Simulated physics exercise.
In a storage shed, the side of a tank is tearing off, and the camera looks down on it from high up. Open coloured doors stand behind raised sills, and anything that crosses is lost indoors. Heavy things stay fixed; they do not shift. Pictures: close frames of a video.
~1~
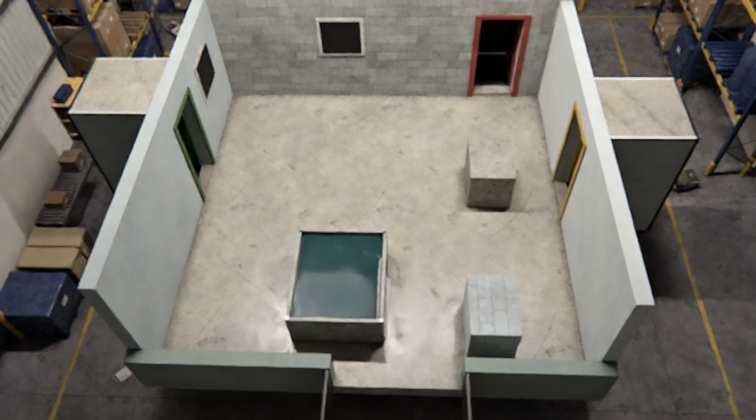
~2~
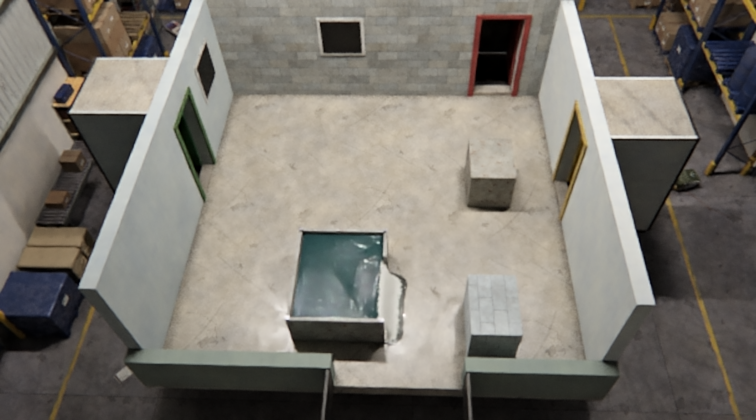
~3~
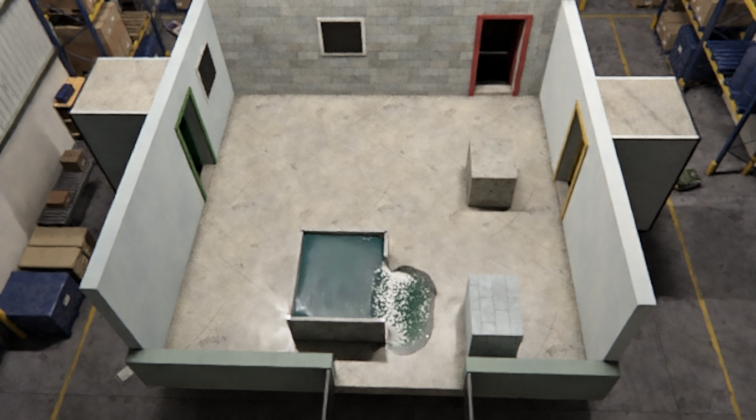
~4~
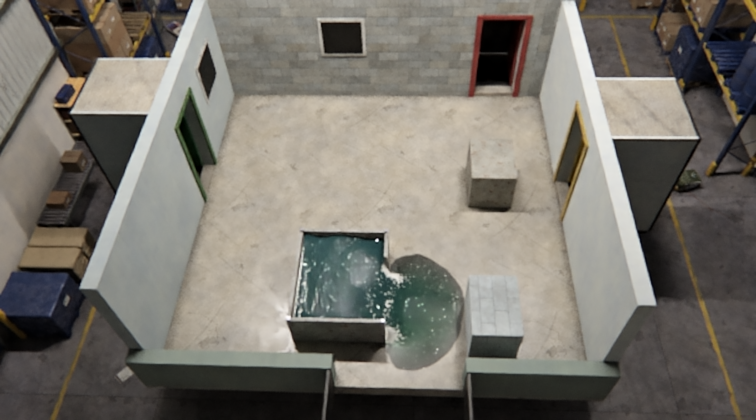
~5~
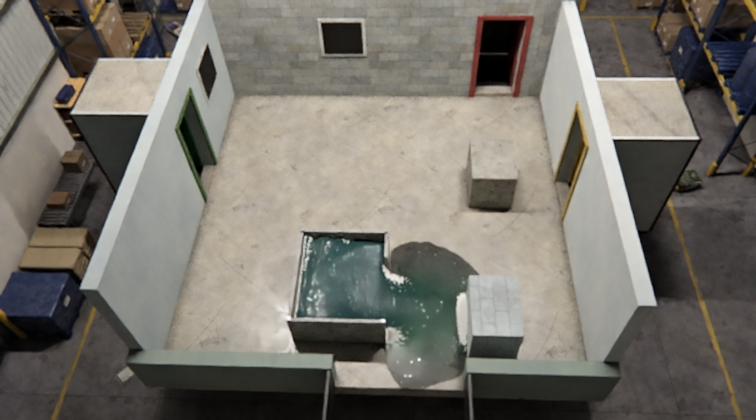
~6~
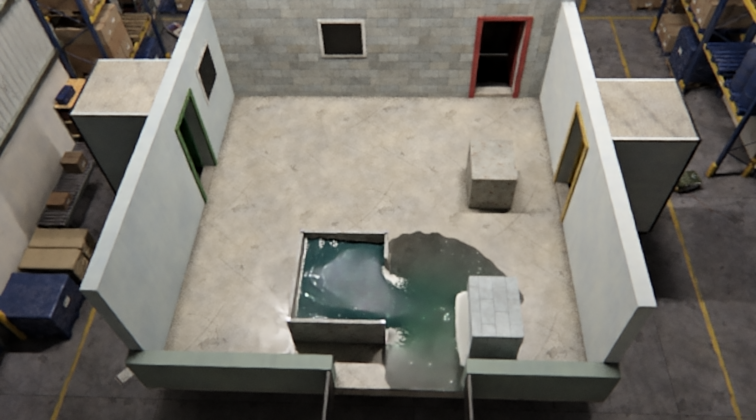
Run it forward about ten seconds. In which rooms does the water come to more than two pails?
Result: The yellow door will count as flooded; the green door will not count as flooded; the red door will not count as flooded.
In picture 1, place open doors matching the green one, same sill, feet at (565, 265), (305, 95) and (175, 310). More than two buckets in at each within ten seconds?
Going door by door: The first runs past the limit, the second remains below the limit, the third remains below the limit.
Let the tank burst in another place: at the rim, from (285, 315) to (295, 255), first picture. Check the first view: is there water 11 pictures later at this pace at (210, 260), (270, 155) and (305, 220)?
Respectively: Drenched, parched and parched.
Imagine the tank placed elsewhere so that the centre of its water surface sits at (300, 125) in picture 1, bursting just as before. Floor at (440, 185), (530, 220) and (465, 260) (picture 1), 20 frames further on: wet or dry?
So, in the order given, I'd say soaked through, soaked through, soaked through.
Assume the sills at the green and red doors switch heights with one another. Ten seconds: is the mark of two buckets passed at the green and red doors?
In that case the green door remains below the line and the red door crosses the line.
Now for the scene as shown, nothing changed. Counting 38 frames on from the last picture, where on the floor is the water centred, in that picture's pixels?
Around pixel (458, 233) of the last picture.
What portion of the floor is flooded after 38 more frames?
Roughly 40 per cent.
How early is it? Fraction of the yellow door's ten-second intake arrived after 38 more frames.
Around 100 in a hundred.
A moment on, water covers 15 % of the floor; the yellow door not reached, the green door not reached, the red door not reached.
Next, water covers 20 % of the floor; the yellow door under two buckets in, the green door not reached, the red door not reached.
Then, water covers 35 % of the floor; the yellow door over two buckets in, the green door not reached, the red door not reached.
Later, water covers 40 % of the floor; the yellow door over two buckets in, the green door not reached, the red door wet at the sill, nothing in.
In the end, water covers 65 % of the floor; the yellow door over two buckets in, the green door not reached, the red door wet at the sill, nothing in.
